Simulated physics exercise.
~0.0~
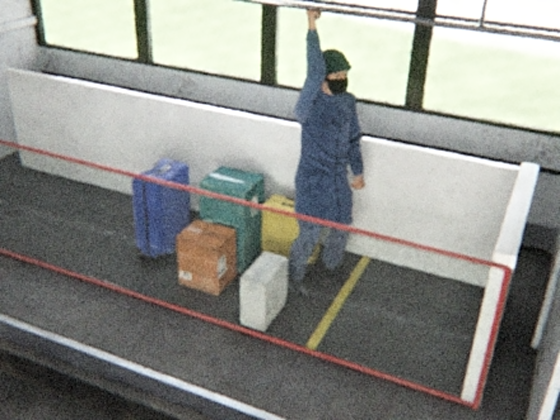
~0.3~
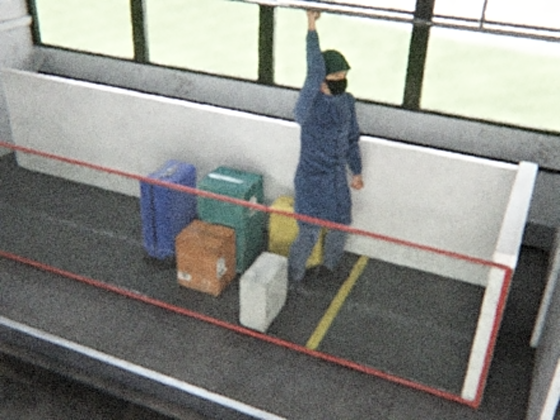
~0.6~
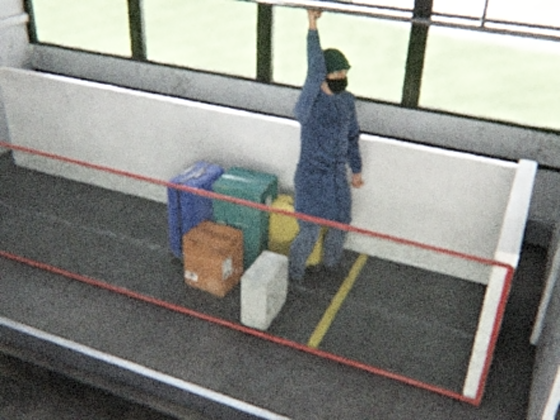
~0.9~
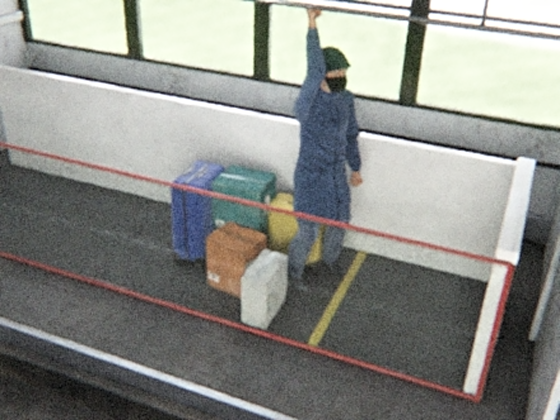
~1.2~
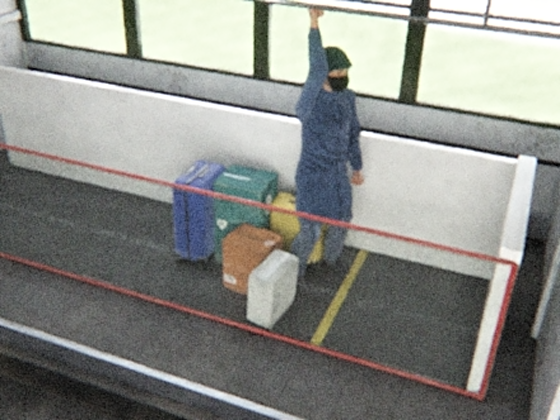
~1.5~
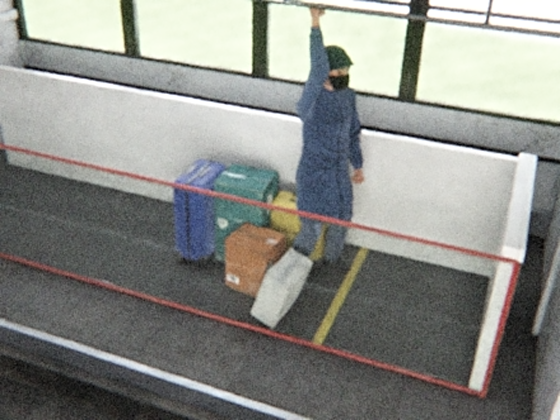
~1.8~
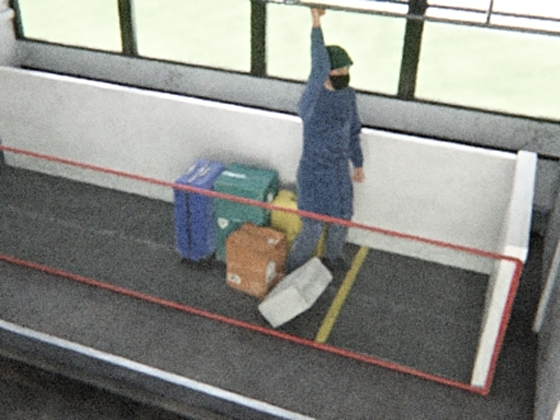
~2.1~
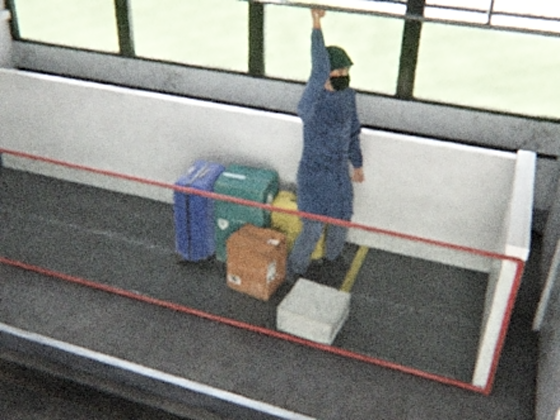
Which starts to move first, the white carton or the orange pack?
The orange pack starts to move first, shifting right while the white carton is still standing in its place. The carton moves afterwards, leaning and then tipping over.
White carton toppling onto its side short of a yellow line after blue, teal and orange luggage slides right beside a standing passenger.
